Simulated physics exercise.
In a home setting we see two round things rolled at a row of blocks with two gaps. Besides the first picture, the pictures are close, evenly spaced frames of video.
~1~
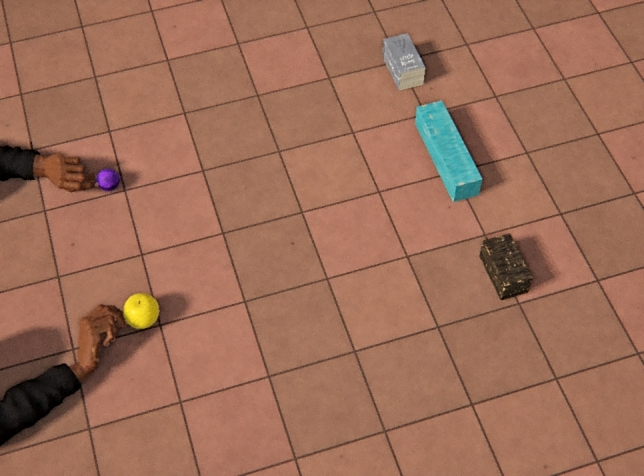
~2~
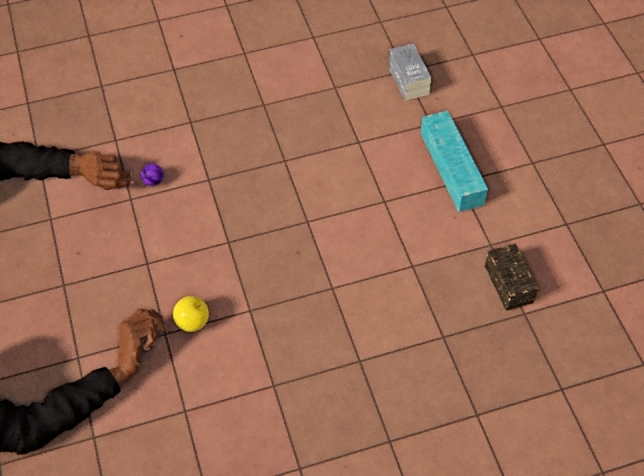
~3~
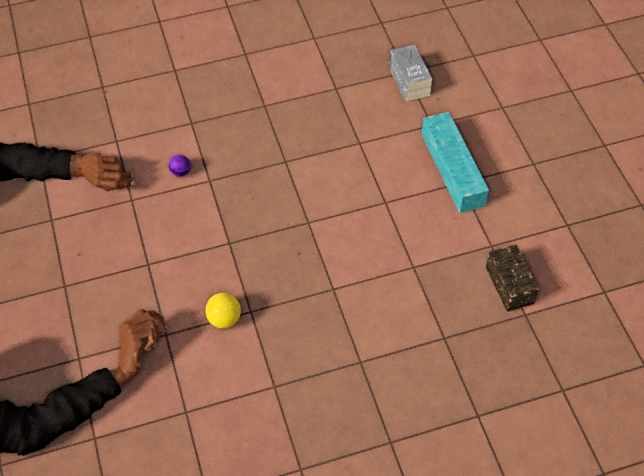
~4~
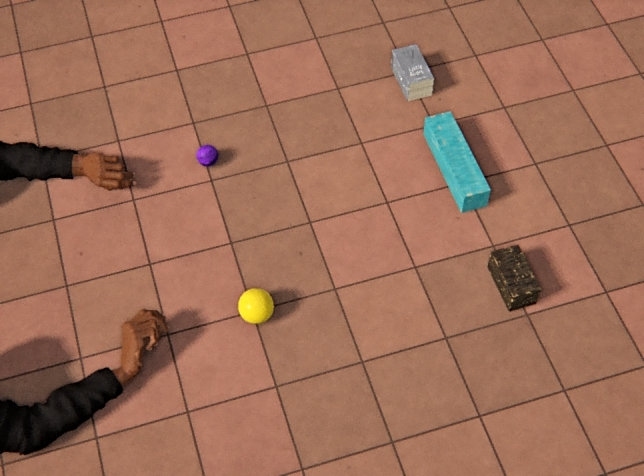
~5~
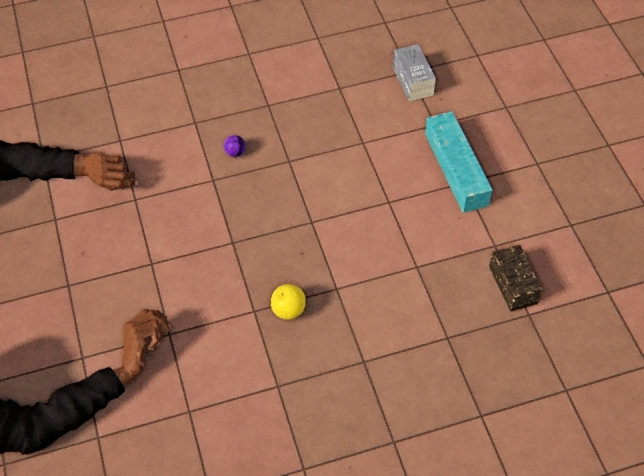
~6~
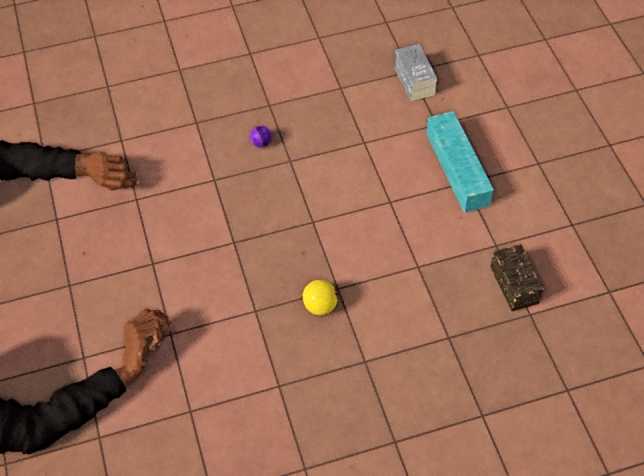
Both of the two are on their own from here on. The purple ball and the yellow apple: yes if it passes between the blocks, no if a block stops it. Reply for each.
Purple ball: No; yellow apple: No.
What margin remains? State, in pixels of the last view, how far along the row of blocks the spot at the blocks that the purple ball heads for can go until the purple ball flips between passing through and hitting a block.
You'd need to move it down by some 16 pixels.
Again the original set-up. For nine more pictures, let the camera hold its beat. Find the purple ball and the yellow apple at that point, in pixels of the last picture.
About (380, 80), and the other about (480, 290).
Then, 0.20 s after the last picture, purple ball heading on near (341, 107); yellow apple heading on near (420, 284).
Then, 0.58 s after the last picture, purple ball coming back near (382, 81); yellow apple moving sideways near (484, 288).
Then, 1.10 s after the last picture, purple ball coming back near (364, 69); yellow apple moving sideways near (493, 310).
By the end, the purple ball hits a block; the yellow apple hits a block.
